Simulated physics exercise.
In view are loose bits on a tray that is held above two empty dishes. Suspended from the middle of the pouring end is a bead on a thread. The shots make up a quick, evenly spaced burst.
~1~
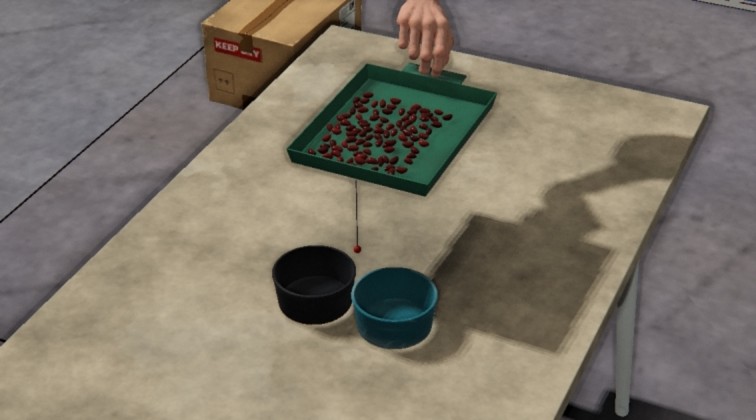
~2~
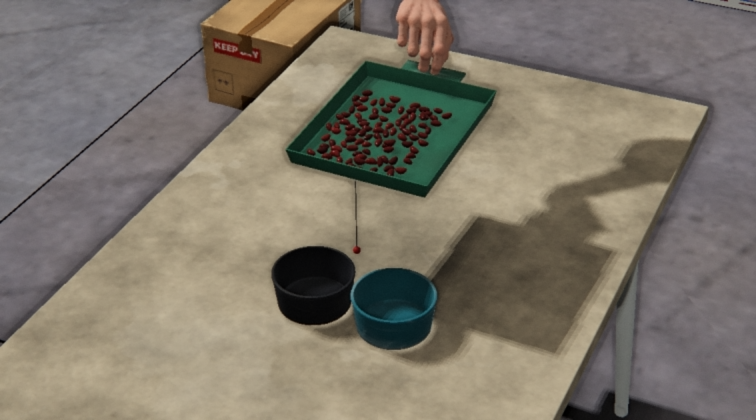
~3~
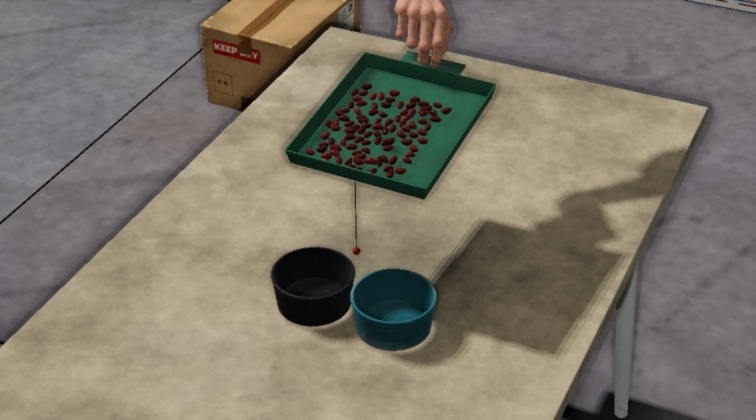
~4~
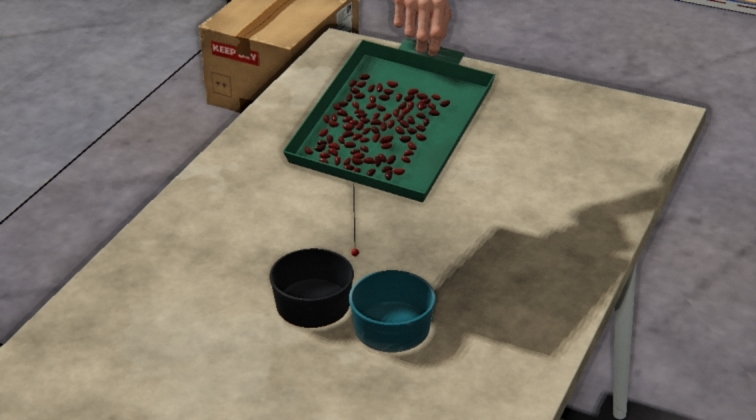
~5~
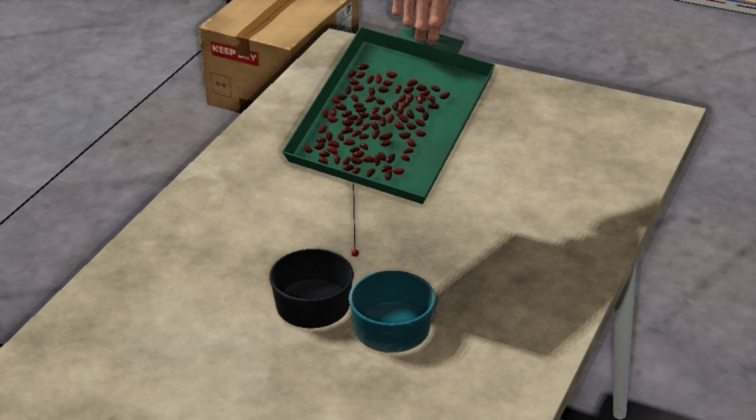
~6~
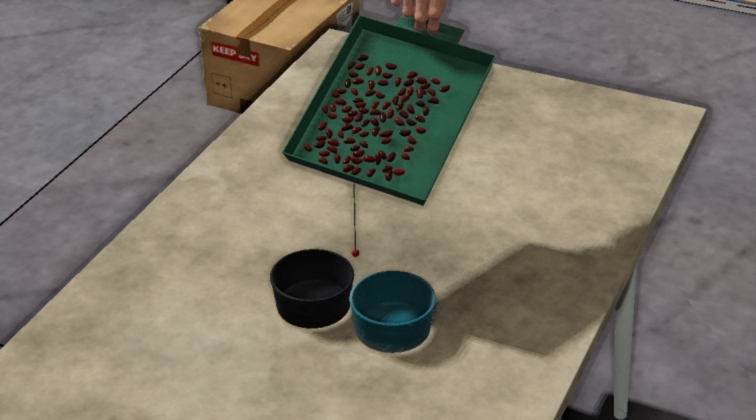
Hand raising the back of a green tray of red beans, slanting it toward the viewer above black and teal bowls.
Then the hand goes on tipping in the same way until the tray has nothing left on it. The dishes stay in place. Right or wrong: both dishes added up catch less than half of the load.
Wrong, they catch more than half.
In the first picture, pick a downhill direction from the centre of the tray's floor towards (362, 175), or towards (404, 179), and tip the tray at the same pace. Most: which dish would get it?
At the first place the left dish, at the second the right one.
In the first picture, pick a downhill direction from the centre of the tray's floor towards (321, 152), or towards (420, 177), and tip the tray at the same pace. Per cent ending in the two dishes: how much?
Well, 20 percent for one and then 40 percent for the other.
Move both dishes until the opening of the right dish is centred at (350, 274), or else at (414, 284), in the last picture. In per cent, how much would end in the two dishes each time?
Close to 20 in a hundred first, close to 60 in a hundred second.
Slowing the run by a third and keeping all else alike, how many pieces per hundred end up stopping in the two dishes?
It would be close to 80 per cent.
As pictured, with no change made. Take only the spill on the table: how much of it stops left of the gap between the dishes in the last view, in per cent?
About 70 percent.
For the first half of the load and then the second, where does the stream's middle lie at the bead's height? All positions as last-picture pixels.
First roughly (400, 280), then roughly (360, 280).
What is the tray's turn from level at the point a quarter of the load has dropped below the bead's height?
Around 105° of tilt.
Shortly afterwards, tray tipped steeply; the whole lot on the tray.
Next, tray tipped past a quarter turn; near two thirds on the tray; near a quarter in the right dish; only a few in the left dish; only a few outside both; a little in the air.
Some moments later, tray tipped past a quarter turn; near two thirds in the right dish; near a quarter in the left dish; a little outside both.
In the end, tray tipped past a quarter turn; near two thirds in the right dish; near a quarter in the left dish; a little outside both.
